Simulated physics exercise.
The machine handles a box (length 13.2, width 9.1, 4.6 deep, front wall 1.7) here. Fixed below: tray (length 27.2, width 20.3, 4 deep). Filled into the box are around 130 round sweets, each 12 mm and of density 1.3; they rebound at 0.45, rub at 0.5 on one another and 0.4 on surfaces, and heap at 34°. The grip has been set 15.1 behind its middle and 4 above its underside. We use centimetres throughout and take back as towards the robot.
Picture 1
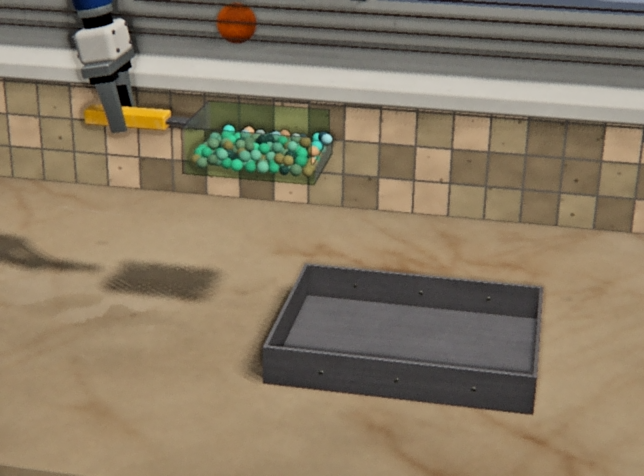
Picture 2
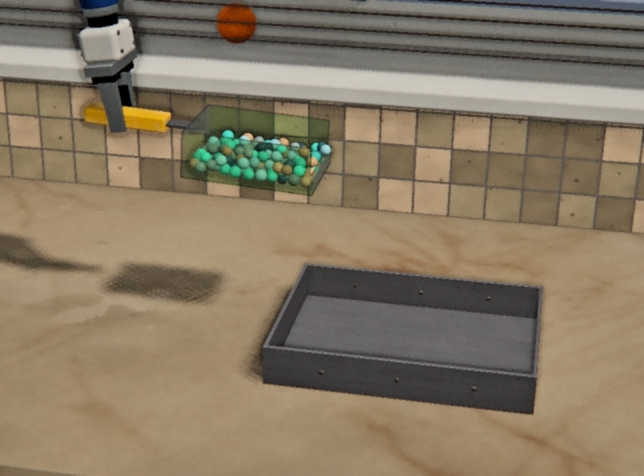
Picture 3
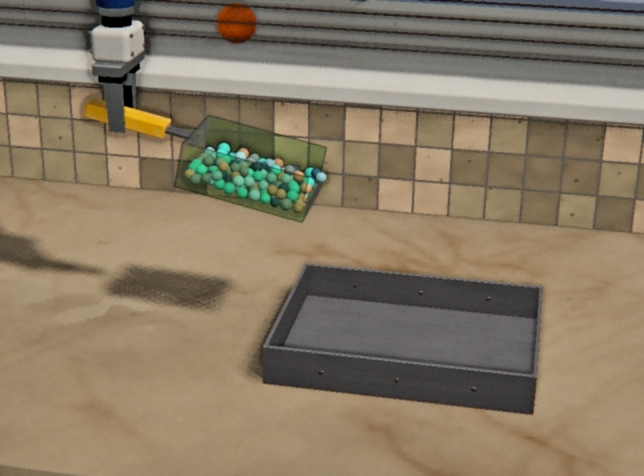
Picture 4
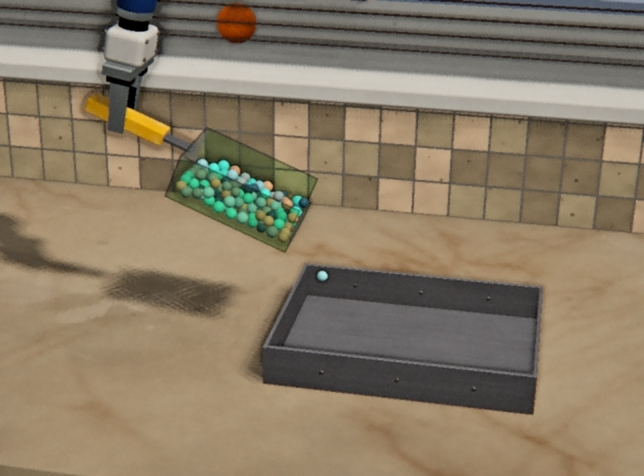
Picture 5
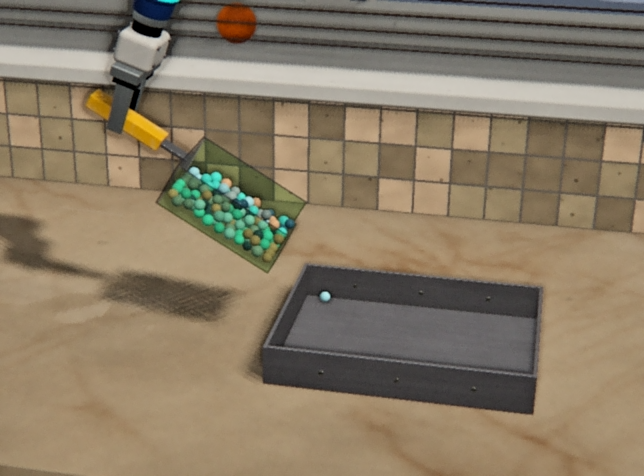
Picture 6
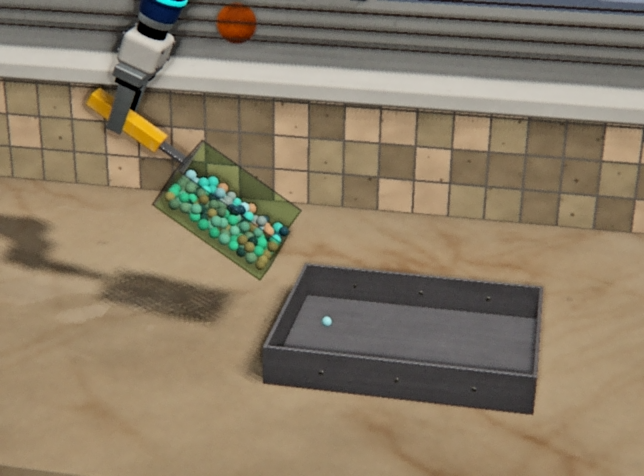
A marbled tan countertop backed by a checkered tile strip and grey horizontal slats is seen from slightly above by a still camera. At the upper left, a robotic arm grips the yellow handle of a see-through olive box of small green, teal and brown balls, with a dark grey tray at right. The arm tilts the box steadily down to the right, the balls shift inside, and one pale blue ball drops into the tray.
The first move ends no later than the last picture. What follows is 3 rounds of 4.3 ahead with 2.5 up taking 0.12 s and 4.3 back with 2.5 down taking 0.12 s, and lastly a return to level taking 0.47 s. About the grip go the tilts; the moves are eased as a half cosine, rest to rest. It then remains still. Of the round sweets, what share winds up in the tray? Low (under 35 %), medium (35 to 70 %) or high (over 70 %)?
High.
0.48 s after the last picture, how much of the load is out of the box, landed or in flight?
Share gone: Around 80 %.
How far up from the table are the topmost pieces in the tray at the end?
When it all comes to rest, you'd measure around 2.0 cm up from the table.
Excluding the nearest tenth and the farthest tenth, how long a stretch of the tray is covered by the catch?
About 18 centimetres.
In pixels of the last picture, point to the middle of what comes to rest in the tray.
About (376, 338).
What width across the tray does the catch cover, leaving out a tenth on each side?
Around 14 cm across.
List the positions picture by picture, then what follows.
In the first frame, box floor at (259, 160), level; upper third of the load around (263, 145), from x 195 to 325, top at y 130; 133 in the box.
In the second frame, box floor at (257, 167), tilted 3° forward; upper third of the load around (260, 152), from x 195 to 325, top at y 135.
In the third frame, box floor at (250, 185), tilted 11° forward; upper third of the load around (223, 167), from x 190 to 320, top at y 150.
In the fourth frame, box floor at (238, 204), tilted 22° forward; upper third of the load around (213, 182), from x 180 to 320, top at y 165; 132 in the box, 1 in the tray.
In the fifth frame, box floor at (226, 218), tilted 30° forward; upper third of the load around (202, 193), from x 175 to 325, top at y 175; 132 in the box, 1 in the tray.
In the sixth frame, box floor at (220, 223), tilted 33° forward; upper third of the load around (198, 197), from x 170 to 325, top at y 175; 132 in the box, 1 in the tray.
Then, 0.48 s after the last picture, tilted 33° forward, highest piece 14 above the table; 78 in the tray, 29 in the box, 1 on the table or floor, 25 in flight or on a rim.
Then, 0.95 s after the last picture, tilted 17° forward, highest piece 16 above the table; 120 in the tray, 9 in the box, 4 on the table or floor.
Then, 1.39 s after the last picture, level, highest piece 22 above the table; 120 in the tray, 9 in the box, 4 on the table or floor.
Then, 2.44 s after the last picture, level, highest piece 22 above the table; 120 in the tray, 9 in the box, 4 on the table or floor.
Final count, 120 in the tray, 9 in the box, 4 on the table or floor. That is 90 % in the tray.
